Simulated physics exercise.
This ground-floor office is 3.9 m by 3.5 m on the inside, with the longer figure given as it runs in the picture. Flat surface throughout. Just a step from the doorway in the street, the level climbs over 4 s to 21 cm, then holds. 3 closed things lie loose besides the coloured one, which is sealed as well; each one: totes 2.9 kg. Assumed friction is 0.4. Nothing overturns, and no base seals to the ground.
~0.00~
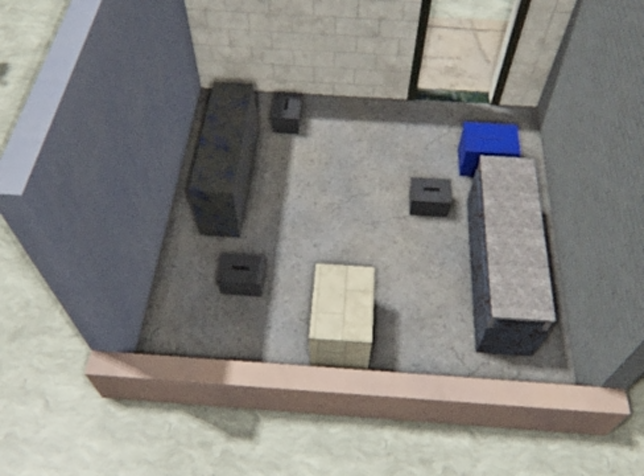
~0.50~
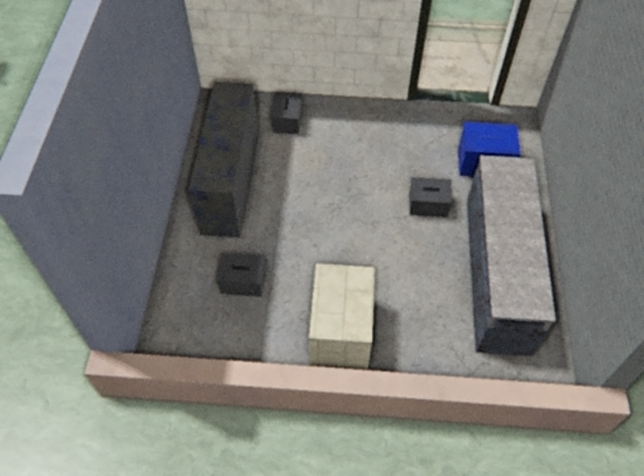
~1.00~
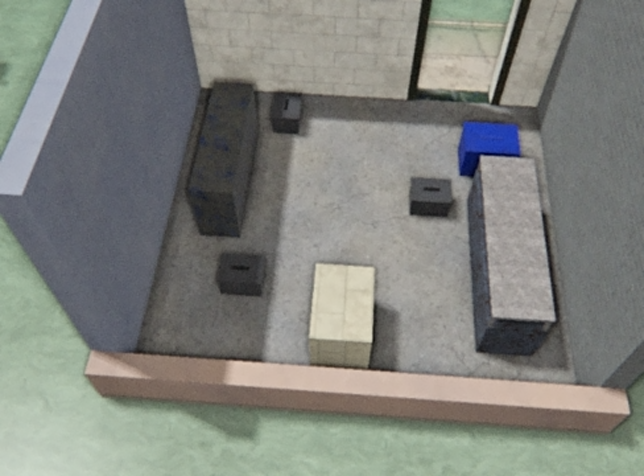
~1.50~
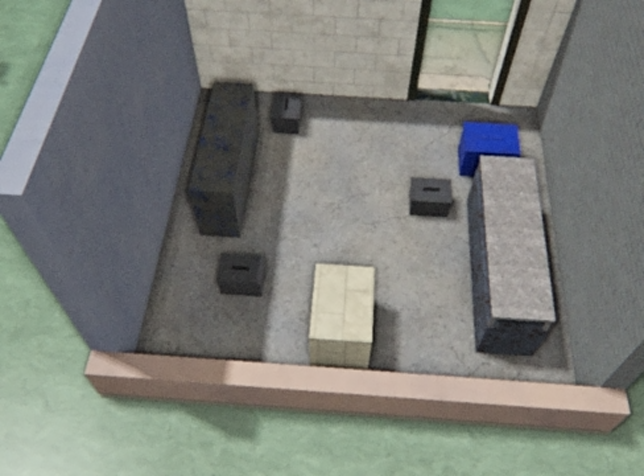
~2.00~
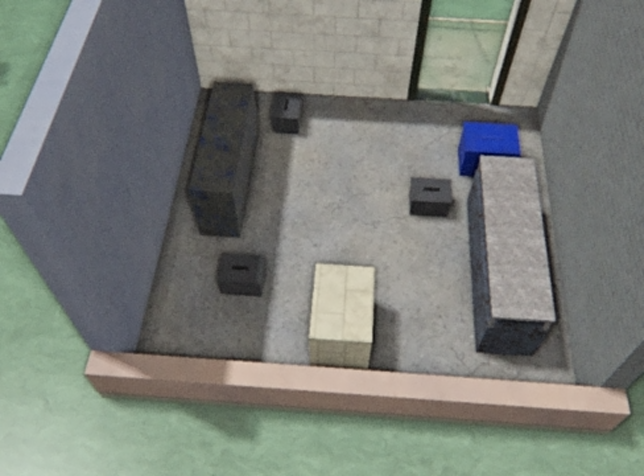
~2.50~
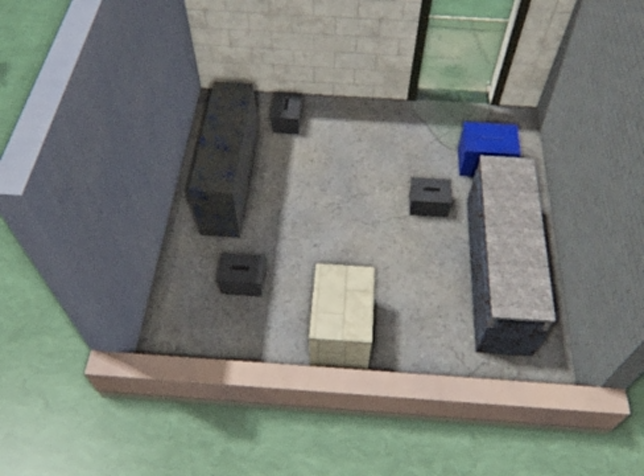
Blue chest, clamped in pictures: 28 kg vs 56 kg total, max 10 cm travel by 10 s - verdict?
Only the heavier amount suffices.
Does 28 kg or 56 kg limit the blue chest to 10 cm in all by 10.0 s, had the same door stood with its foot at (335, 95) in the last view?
Answer: The lower mass works.
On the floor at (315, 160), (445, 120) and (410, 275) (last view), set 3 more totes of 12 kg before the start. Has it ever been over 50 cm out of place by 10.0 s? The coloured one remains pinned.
In that order: Within it, beyond it, within it.
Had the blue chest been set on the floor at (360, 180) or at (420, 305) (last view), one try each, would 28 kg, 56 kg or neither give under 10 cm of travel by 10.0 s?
Going in order: Both weights work, both weights work.
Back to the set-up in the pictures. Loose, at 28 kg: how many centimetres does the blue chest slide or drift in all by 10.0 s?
Total path: Roughly 30 cm.
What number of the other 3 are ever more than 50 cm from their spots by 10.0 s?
That adds up to 2.
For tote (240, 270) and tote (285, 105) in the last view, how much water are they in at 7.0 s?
Close to 6 and 2 centimetres.
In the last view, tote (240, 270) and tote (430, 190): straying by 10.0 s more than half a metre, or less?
In that order: More, past it.
After 3.5 s the blue chest would be 0 cm from its start with 28 kg and 0 cm from its start with 56 kg; 4 cm of water round it then.
After 4.5 s the blue chest would be 3 cm from its start with 28 kg and 0 cm from its start with 56 kg; 6 cm of water round it then.
After 7.0 s the blue chest would be 27 cm from its start with 28 kg and 0 cm from its start with 56 kg; 7 cm of water round it then.
After 10.0 s the blue chest would be 27 cm from its start with 28 kg and 0 cm from its start with 56 kg; 7 cm of water round it then.
